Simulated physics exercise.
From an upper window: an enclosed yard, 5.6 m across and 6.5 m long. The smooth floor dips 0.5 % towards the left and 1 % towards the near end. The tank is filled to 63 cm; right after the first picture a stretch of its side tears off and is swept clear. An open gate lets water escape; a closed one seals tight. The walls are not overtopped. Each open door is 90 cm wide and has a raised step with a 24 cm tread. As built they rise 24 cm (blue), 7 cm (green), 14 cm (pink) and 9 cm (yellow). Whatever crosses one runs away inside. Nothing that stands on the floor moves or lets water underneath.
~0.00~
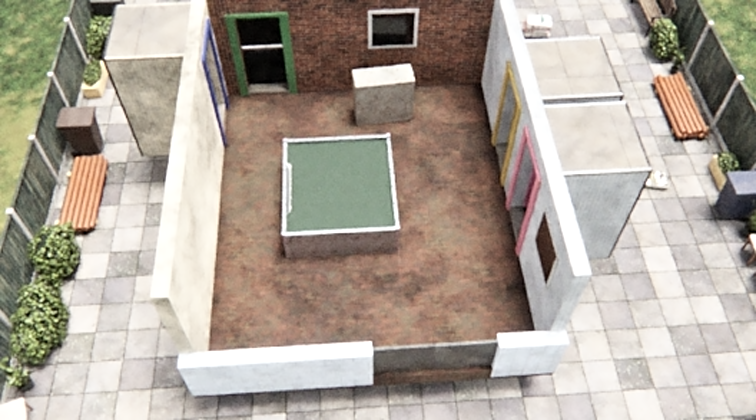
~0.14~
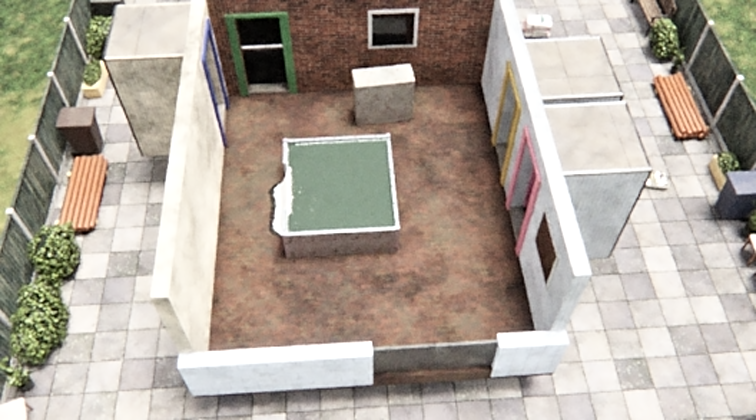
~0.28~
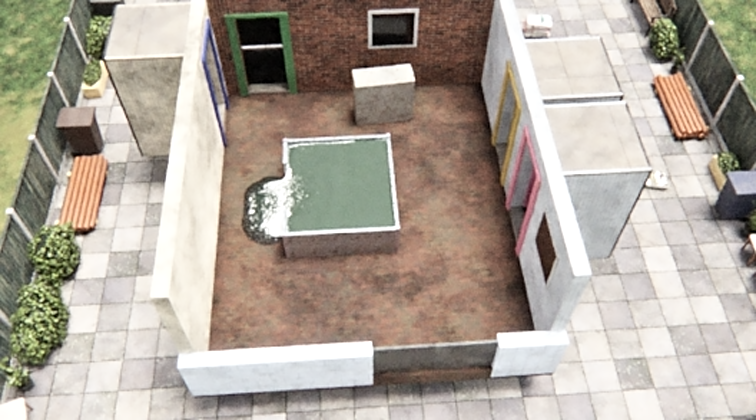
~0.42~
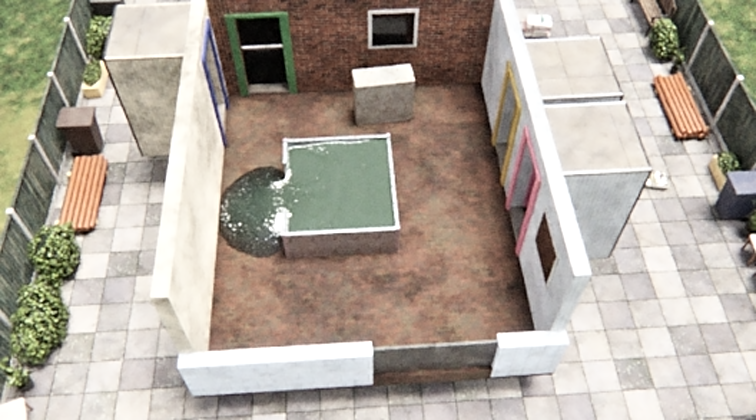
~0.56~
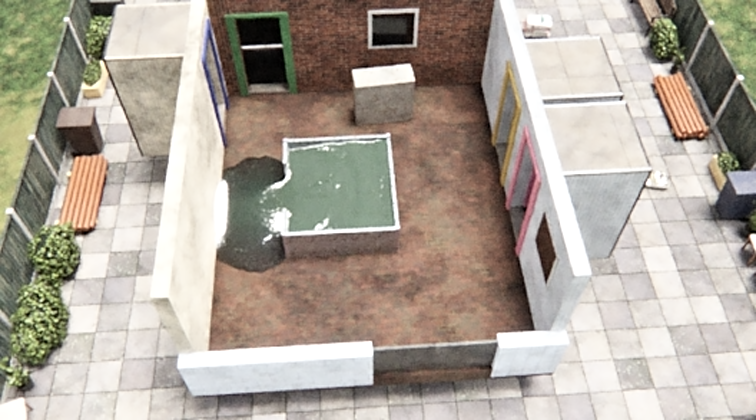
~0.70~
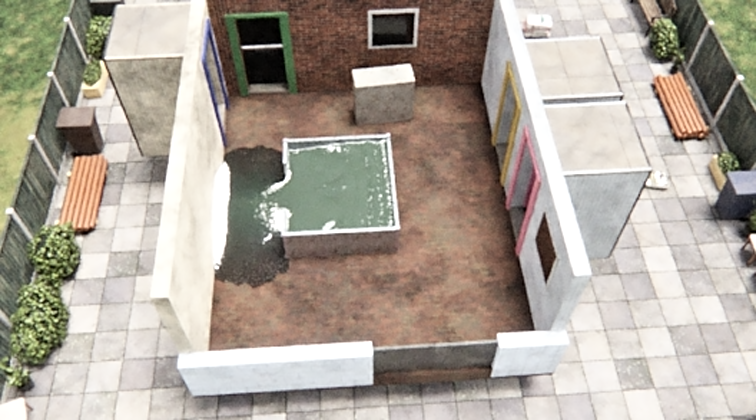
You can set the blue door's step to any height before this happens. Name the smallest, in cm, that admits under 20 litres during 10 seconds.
About 7.5 cm.
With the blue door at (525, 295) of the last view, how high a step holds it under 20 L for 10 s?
Roughly 9.0 cm.
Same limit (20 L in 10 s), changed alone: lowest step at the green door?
About 18 cm at green.
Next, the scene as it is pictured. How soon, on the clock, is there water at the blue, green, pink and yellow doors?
Arrival: Blue 1.1 s, green 1.8 s, pink 5.0 s, yellow 5.5 s.
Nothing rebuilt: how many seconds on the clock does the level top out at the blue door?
Near 9.0 s.
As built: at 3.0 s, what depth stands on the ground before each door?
Depths in cm: Blue 9, green 20, pink 0, yellow 0.
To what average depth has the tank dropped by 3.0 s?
Some 30 cm.
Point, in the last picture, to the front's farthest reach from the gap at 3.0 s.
At about (445, 360).
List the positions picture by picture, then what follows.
The first frame shows the tank at (339, 185) is whole and still, 63 cm deep; the blue door at (217, 91) is dry.
In the second frame, water pours out at (289, 200) and has run 0.3 m, to (275, 231); about 9 cm deep outside, 63 cm at the back.
In the third frame, the gap is at (289, 202), the front 0.8 m out at (247, 225); the back of the tank holds 63 cm.
In the fourth frame, the front is at (222, 226), 1.3 m from the gap at (289, 202); 2.0 m2 of floor is wet, 63 cm left at the back.
In the fifth frame, water pours out at (289, 202) and has run 1.4 m, to (216, 253); about 7 cm deep outside, 60 cm at the back.
In the sixth frame, the gap is at (289, 201), the front 1.6 m out at (215, 275); the back of the tank holds 53 cm; 0.9 m in a straight line remain to the blue door at (217, 91).
After 1.4 s water covers 15 % of the floor, deepest (45 cm) near (219, 216); 9 cm at the blue door, 0 litres in over its 24 cm step.
After 3.0 s water covers 40 % of the floor, deepest (31 cm) near (207, 375); 9 cm at the blue door, 0 litres in over its 24 cm step.
After 10.0 s water covers 100 % of the floor, deepest (12 cm) near (403, 183); 9 cm at the blue door, 0 litres in over its 24 cm step.
At the blue door as built, the water arrived by 1.1 s and peaked near 10 cm at 9.2 s.
Run again over the same 10 s with other heights there, 29 litres in over 6.5 cm, 10 litres over 9 cm. The limit of 20 litres is kept from about 7.5 cm up.
